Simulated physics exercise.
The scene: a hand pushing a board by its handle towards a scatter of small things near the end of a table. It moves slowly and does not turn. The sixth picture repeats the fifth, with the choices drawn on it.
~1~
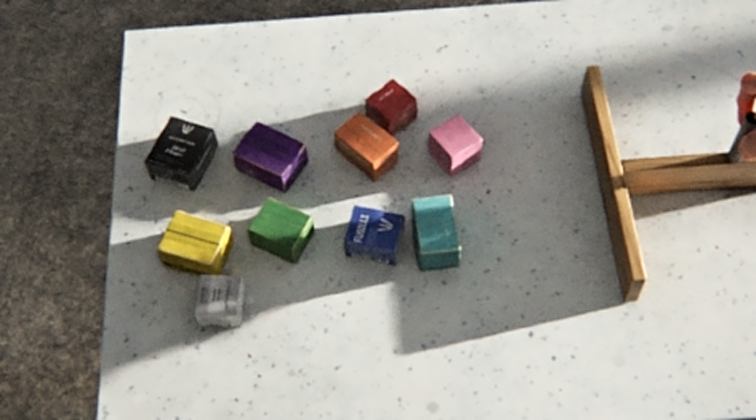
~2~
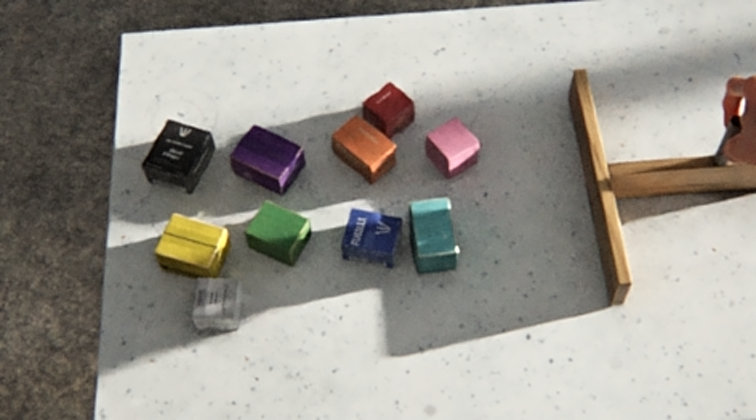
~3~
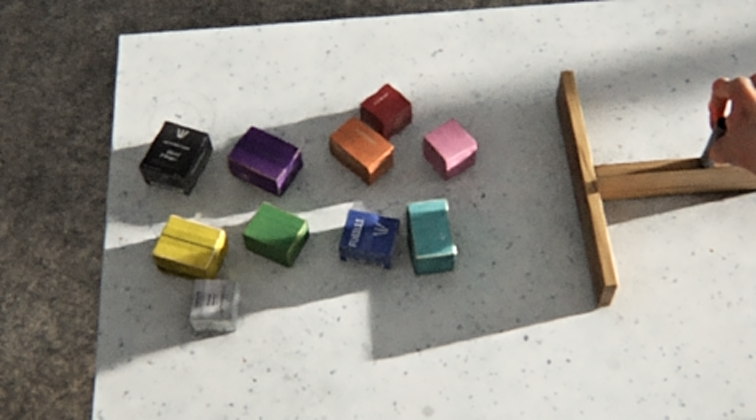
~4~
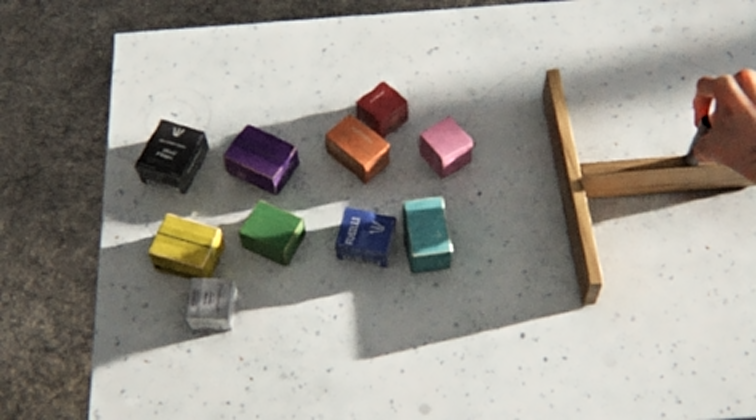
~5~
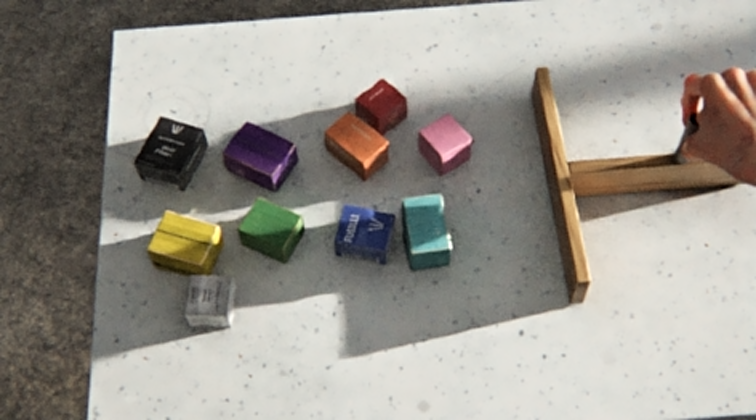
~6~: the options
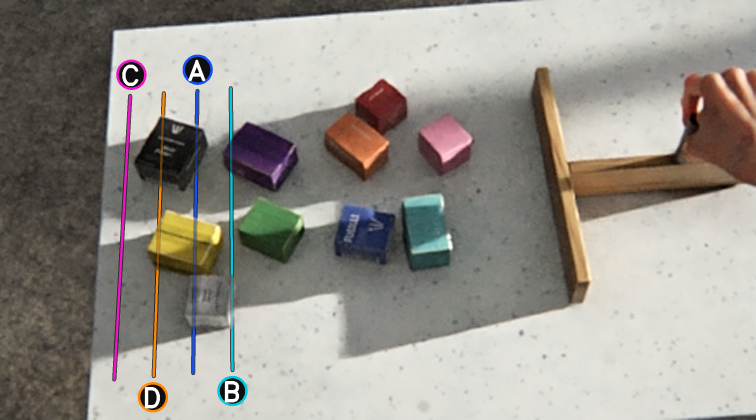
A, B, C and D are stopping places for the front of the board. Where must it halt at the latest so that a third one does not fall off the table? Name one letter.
No farther than B.
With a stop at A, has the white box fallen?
No.
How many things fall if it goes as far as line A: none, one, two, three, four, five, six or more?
In all, four.
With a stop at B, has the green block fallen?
By then, no.
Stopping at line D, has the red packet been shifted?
Yes.
On the marked copy, A at (195, 221); B at (232, 218); C at (123, 226); D at (159, 223).
With B. Early on, board (443, 177); pink block (408, 138); turquoise block (420, 232).
Further on, board (325, 186); yellow box (140, 256); black box (154, 156).
At the end, board (231, 193); black box over the edge; yellow box over the edge; two fallen.
As for the rest, A drops four; C drops six; D drops six.
